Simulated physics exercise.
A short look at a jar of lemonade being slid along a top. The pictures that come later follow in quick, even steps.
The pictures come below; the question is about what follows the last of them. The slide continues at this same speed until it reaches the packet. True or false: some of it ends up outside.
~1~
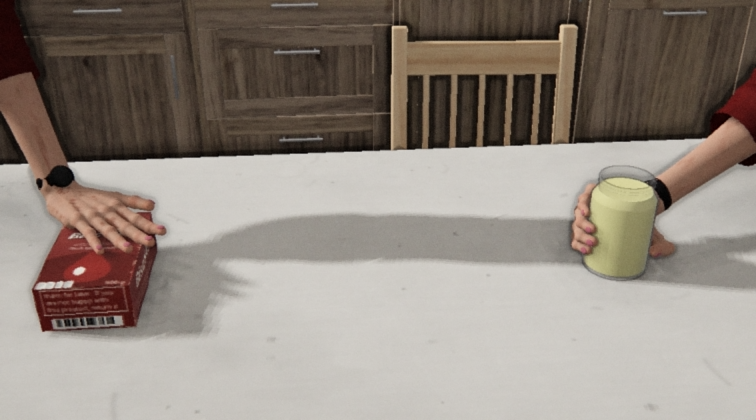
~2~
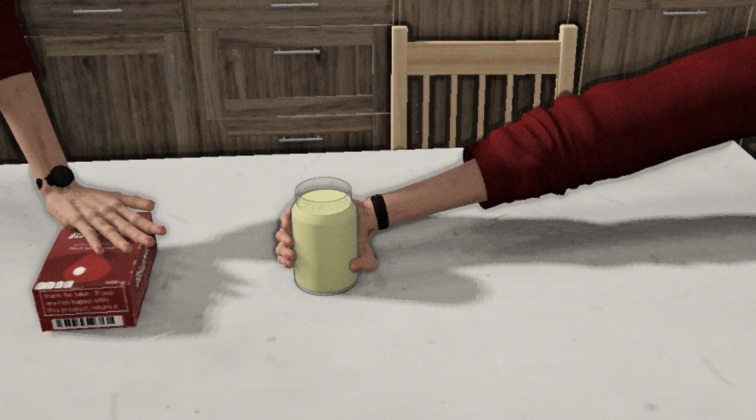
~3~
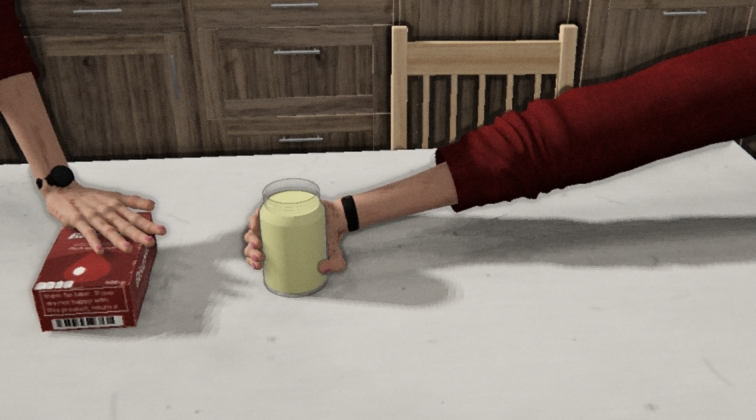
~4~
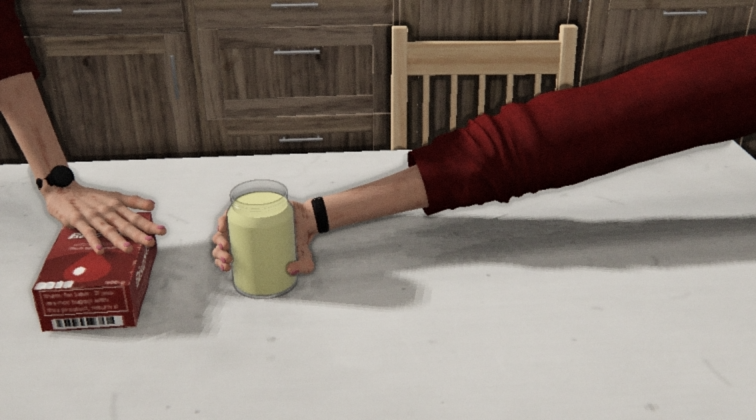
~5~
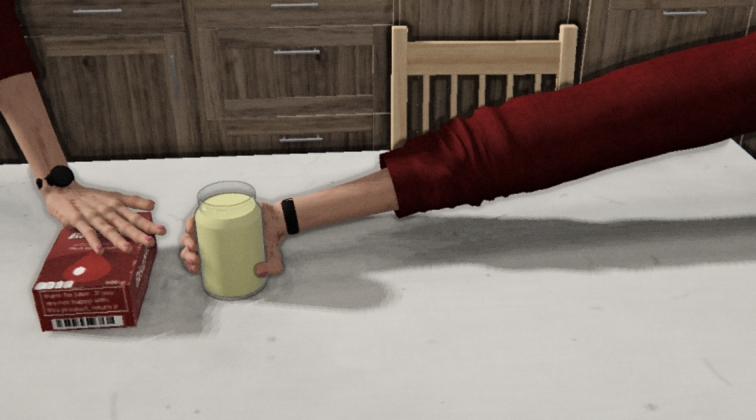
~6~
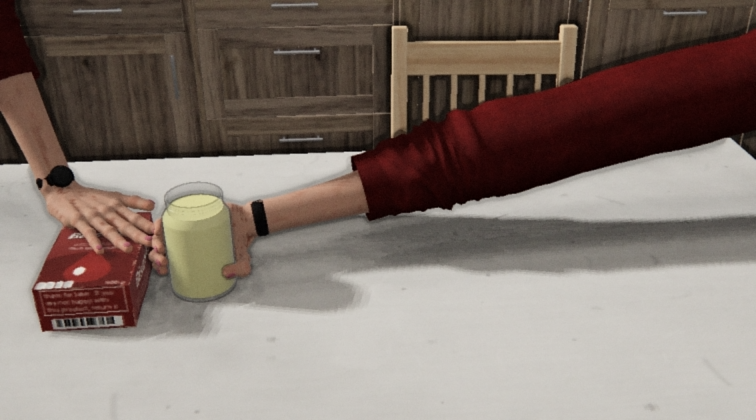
True.
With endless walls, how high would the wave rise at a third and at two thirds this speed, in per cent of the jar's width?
Peak rise: 15 percent first, 35 percent second.
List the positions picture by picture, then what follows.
At rest; jar (621, 219) nearly full; packet (100, 268), in the first frame.
Under way; jar nearly full, surface at (324, 203), in the second frame.
Moved on by about 30 px; jar (293, 234) nearly full, in the third frame.
Moved on by about 30 px; jar nearly full, surface at (260, 205), in the fourth frame.
Moved on by about 30 px; jar (231, 237) nearly full, in the fifth frame.
Moved on by about 30 px; jar nearly full, surface at (195, 208); packet (100, 268), in the sixth frame.
Soon after, the jar meets the packet.
Later, the lemonade surges up the wall; some has gone over its rim.
In the end, the jar stands at the packet; some has gone over its rim.
